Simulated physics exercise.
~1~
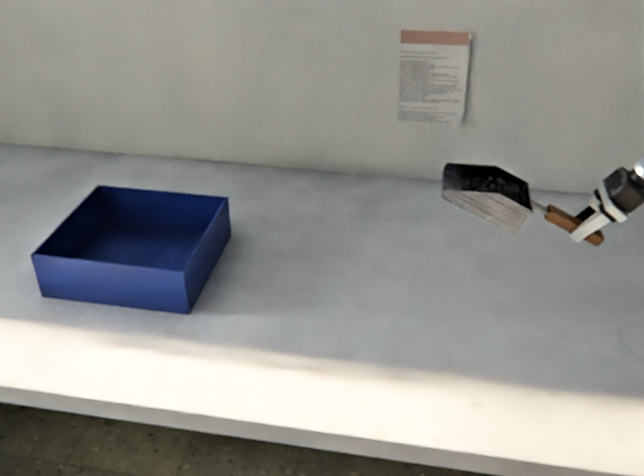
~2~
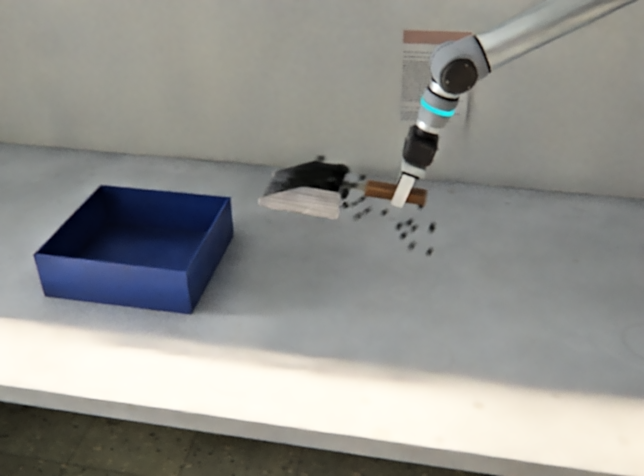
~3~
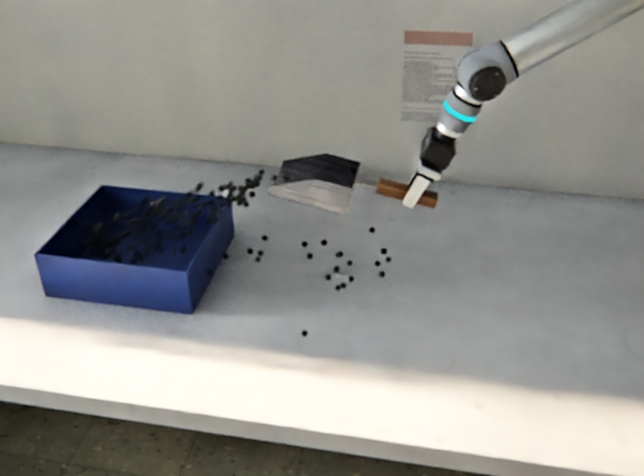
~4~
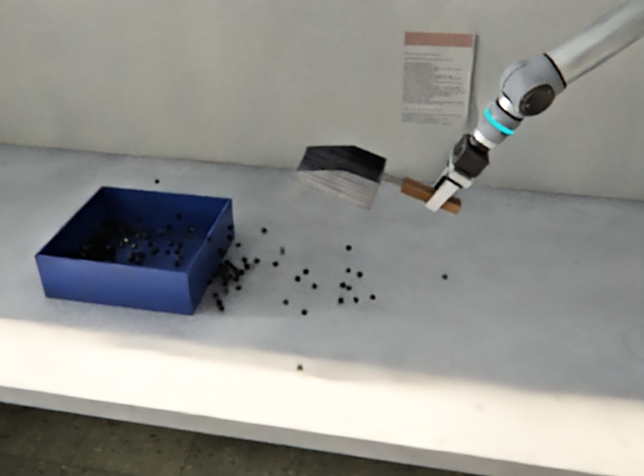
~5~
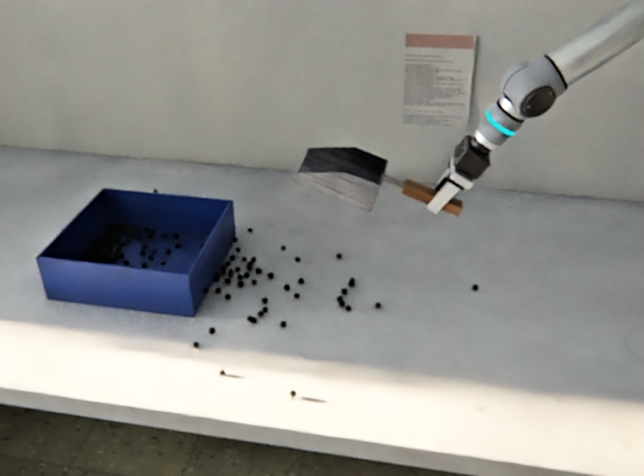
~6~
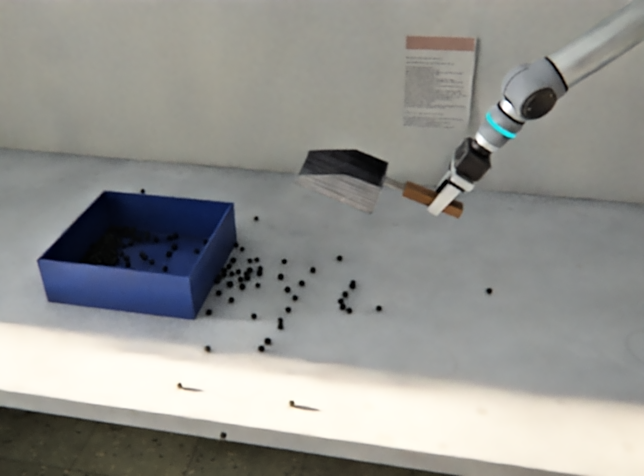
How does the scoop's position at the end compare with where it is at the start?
At the end the scoop is farther to the left than at the start, closer to the blue bin.
